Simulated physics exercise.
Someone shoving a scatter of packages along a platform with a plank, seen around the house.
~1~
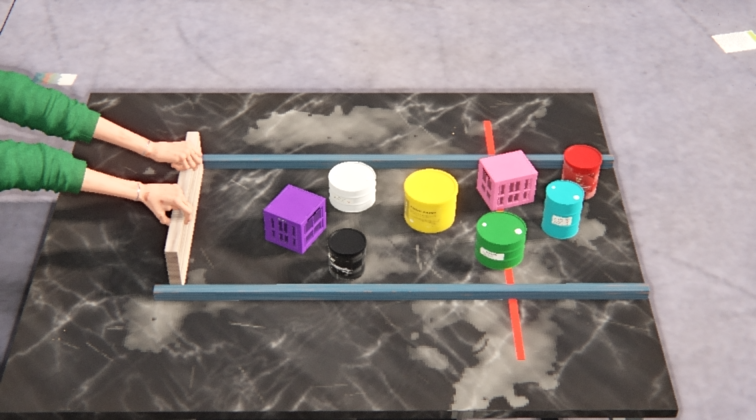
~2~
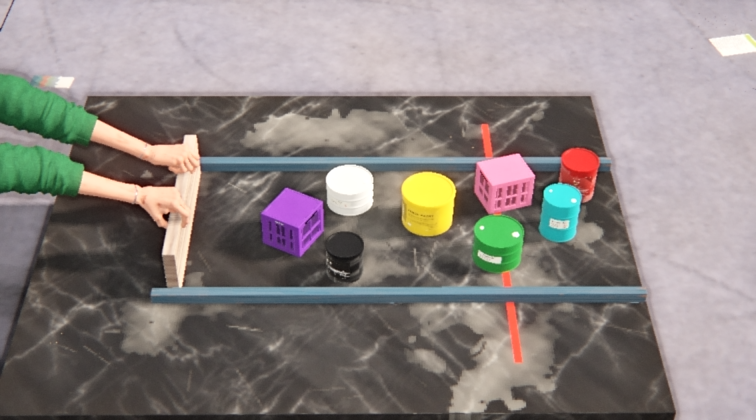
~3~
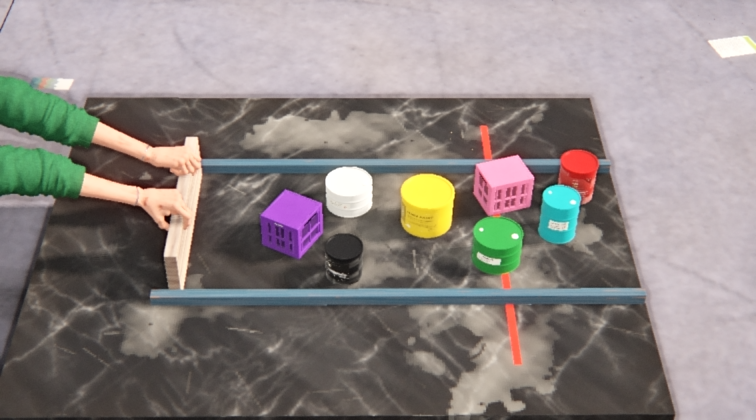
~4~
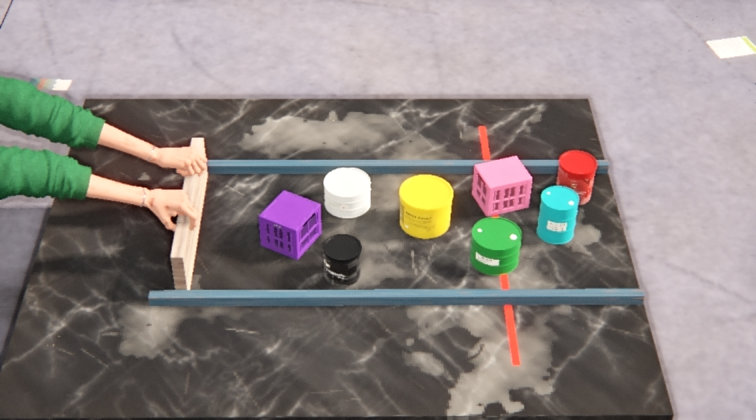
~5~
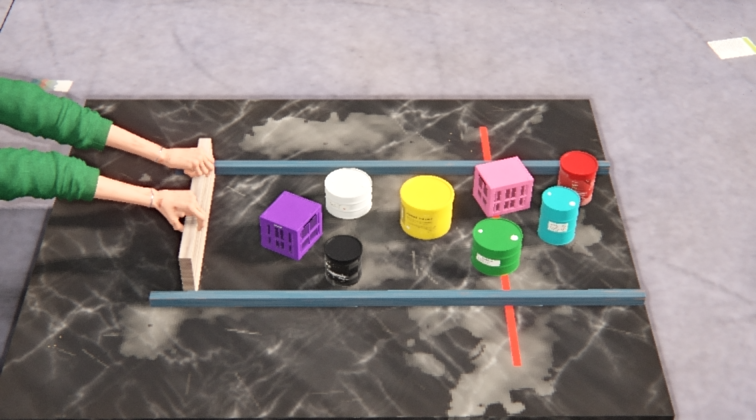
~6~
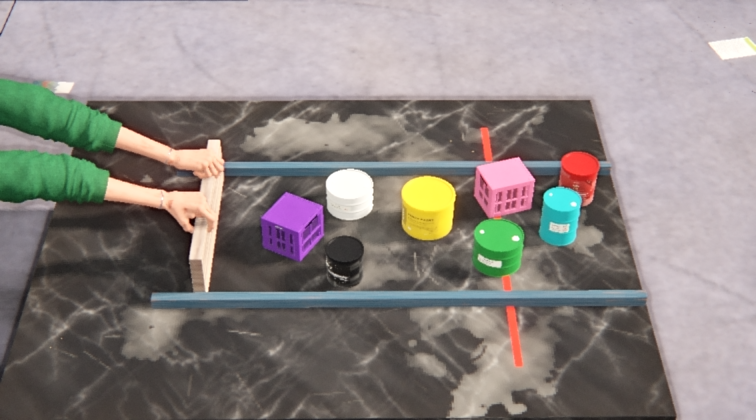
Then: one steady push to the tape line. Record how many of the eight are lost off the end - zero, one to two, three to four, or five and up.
The push is going to send nothing over the edge.
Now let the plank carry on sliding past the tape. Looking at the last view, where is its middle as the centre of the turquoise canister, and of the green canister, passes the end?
First it's close to (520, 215), next close to (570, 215).
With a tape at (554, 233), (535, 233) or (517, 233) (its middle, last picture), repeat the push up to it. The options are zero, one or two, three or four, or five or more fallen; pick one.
Result per tape, in order - 1 or 2 / 1 or 2 / none at all.
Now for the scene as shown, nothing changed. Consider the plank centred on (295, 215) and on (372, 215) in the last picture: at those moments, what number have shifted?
By then 1, and later 4.
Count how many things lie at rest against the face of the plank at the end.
That makes 3.
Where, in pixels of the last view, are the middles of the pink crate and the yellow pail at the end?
The pink crate ends at (556, 176) and the yellow pail at (567, 209).
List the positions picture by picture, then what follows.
In the first frame, red pail (581, 173); turquoise canister (562, 210); pink crate (507, 181); plank (185, 208); tape (502, 226).
In the second frame, turquoise canister (560, 213); plank (183, 211).
In the third frame, pink crate (503, 186); black pail (344, 260).
In the fourth frame, red pail (576, 179); green canister (495, 246).
In the fifth frame, turquoise canister (559, 216); purple crate (291, 225).
In the sixth frame, red pail (578, 180); turquoise canister (560, 216); pink crate (504, 188); plank (207, 215); tape (500, 233).
A little later, none off yet; red pail at rest near (578, 180); turquoise canister at rest near (560, 216); pink crate at rest near (504, 188).
Next, none off yet; red pail at rest near (578, 180); turquoise canister at rest near (560, 216); pink crate moving near (506, 187).
When it is over, the number that fall off is zero.
